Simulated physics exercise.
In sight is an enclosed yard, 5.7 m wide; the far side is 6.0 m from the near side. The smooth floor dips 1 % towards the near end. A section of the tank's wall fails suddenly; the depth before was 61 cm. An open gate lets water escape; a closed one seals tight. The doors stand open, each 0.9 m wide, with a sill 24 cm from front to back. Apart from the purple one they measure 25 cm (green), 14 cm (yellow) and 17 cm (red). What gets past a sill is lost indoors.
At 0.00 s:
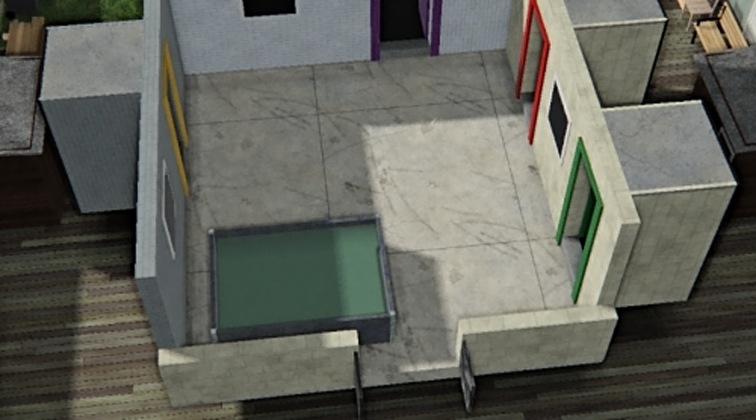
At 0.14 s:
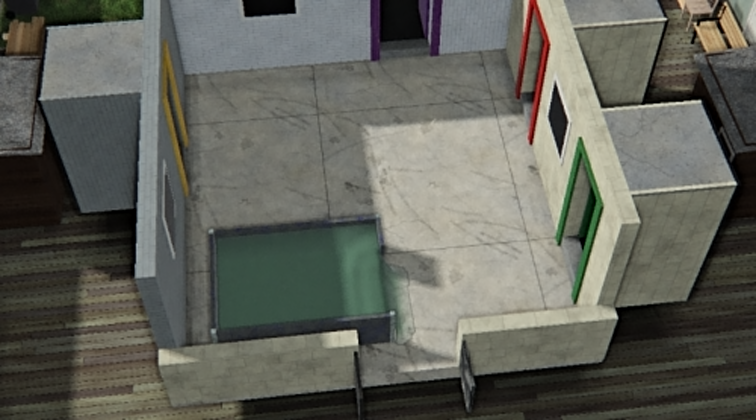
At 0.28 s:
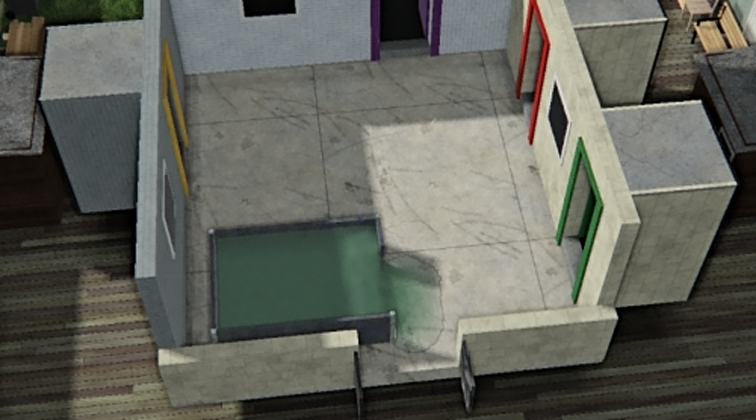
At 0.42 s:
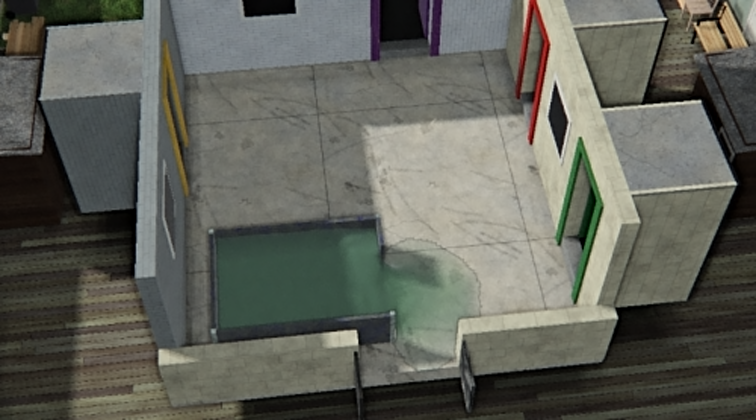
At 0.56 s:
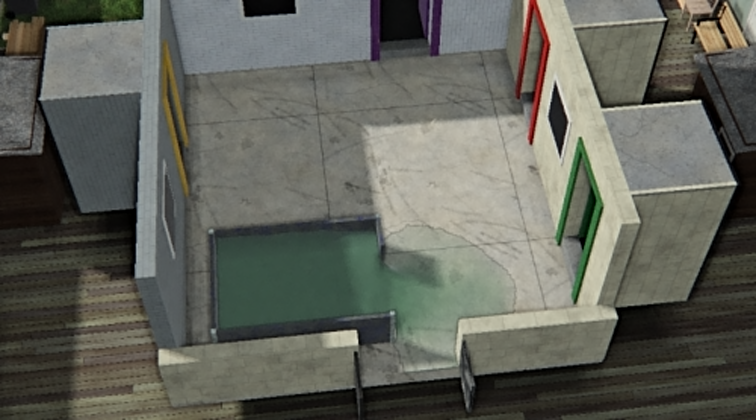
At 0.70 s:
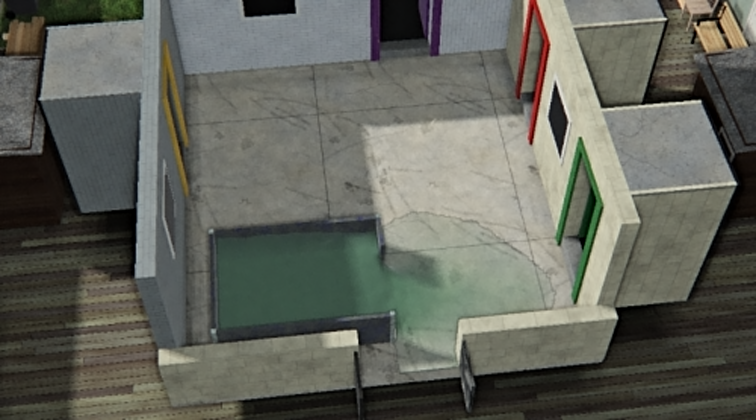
Green water pours from the tank's open right side and spreads rightward across the pale floor.
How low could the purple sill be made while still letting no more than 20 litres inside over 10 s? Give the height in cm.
Close to 10 cm is just enough.
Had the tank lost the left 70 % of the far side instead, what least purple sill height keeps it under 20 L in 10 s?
Then roughly 6.5 cm.
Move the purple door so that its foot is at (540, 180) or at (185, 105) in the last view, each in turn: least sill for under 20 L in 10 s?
About 8.5 and 9.5 cm.
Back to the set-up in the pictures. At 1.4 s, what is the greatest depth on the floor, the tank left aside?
Up to some 48 cm.
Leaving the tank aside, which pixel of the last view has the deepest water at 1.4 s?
Near (579, 338).
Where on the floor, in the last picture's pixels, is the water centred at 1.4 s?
Around (357, 301).
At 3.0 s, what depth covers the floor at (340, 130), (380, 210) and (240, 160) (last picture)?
About 0, 0 and 0 cm.
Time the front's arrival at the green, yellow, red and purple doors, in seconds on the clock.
Arrival: Green 0.8 s, yellow 6.5 s, red 2.2 s, purple 3.8 s.
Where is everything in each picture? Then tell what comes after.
The first frame shows the tank at (300, 275) is whole and still, 61 cm deep; the purple door at (406, 14) is dry.
In the second frame, the gap is at (385, 296), the front 0.3 m out at a hidden place; the back of the tank holds 61 cm.
In the third frame, the gap is at (385, 297), the front 0.8 m out at (435, 289); the back of the tank holds 61 cm.
In the fourth frame, water pours out at (385, 298) and has run 1.3 m, to (475, 302); about 8 cm deep outside, 61 cm at the back.
In the fifth frame, the front is at (510, 295), 1.9 m from the gap at (385, 298); 3.2 m2 of floor is wet, 61 cm left at the back.
In the sixth frame, the gap is at (385, 298), the front 2.4 m out at (547, 298); the back of the tank holds 60 cm; 3.7 m in a straight line remain to the purple door at (406, 14).
After 1.4 s water covers 20 % of the floor, deepest (48 cm) near (579, 338); it has not reached the purple door.
After 3.0 s water covers 30 % of the floor, deepest (33 cm) near (573, 317); it has not reached the purple door.
After 10.0 s water covers 95 % of the floor, deepest (16 cm) near (188, 367); 6 cm at the purple door, 0 litres in over its 18 cm sill.
At the purple door as built, the water arrived by 3.9 s and peaked near 16 cm at 4.4 s.
With a sill of 8.5 cm, 34 litres would have come in within the 10 s; with 11.5 cm, 12 litres. So under 20 litres takes about 10 cm.
